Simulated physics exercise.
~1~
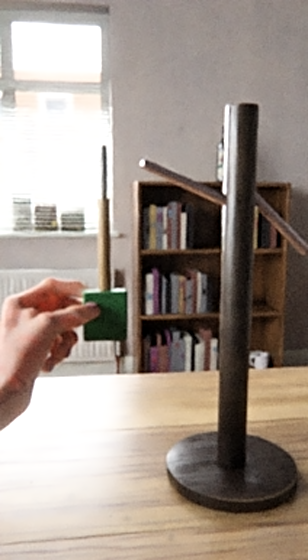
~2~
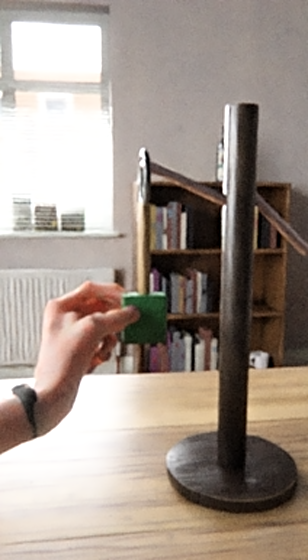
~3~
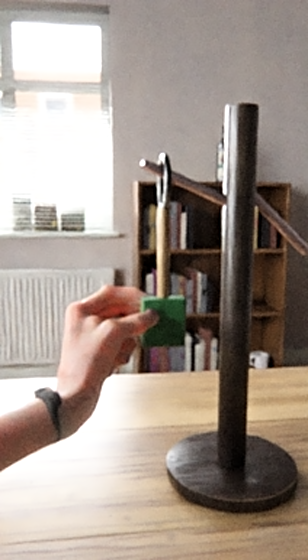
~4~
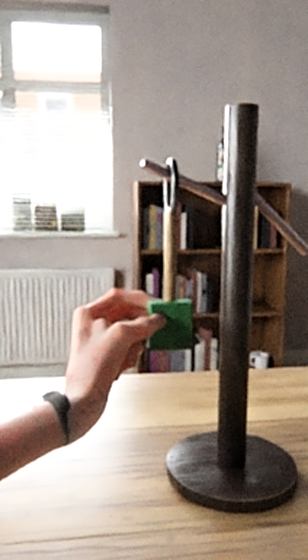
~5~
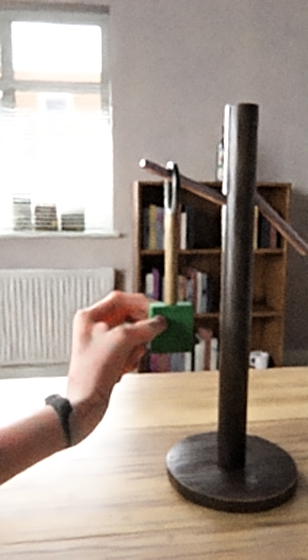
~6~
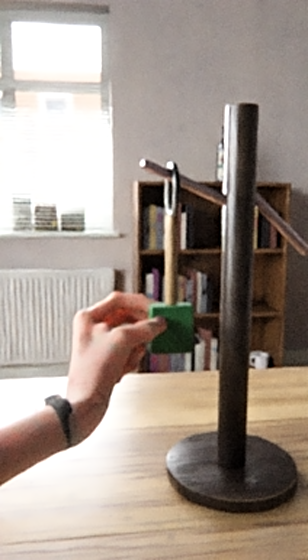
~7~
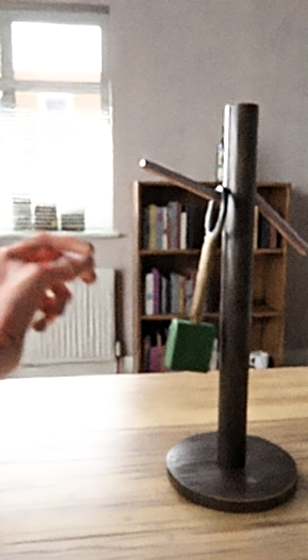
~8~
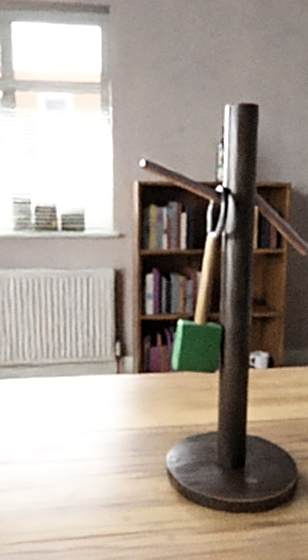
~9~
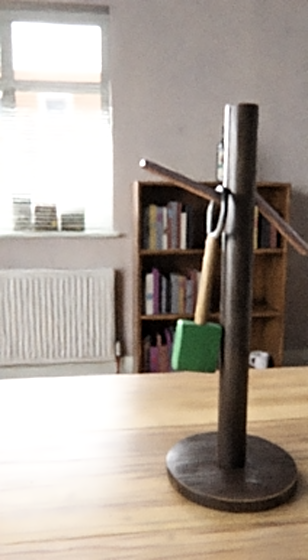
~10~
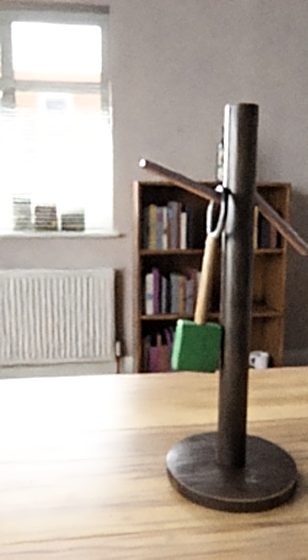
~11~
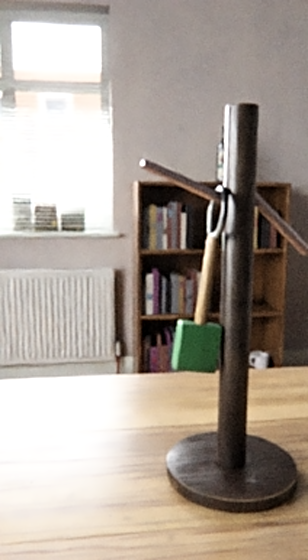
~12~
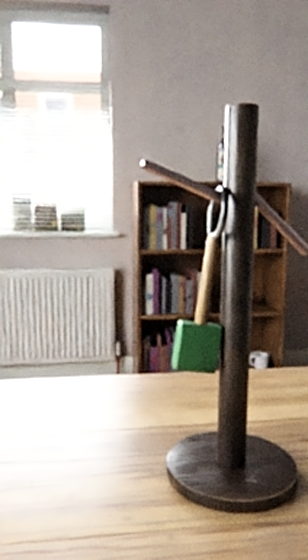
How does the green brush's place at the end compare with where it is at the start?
At the start the green brush is held up in the hand, well to the left of the stand. By the end it is further right and a little lower, hanging from the arm close beside the dark post.
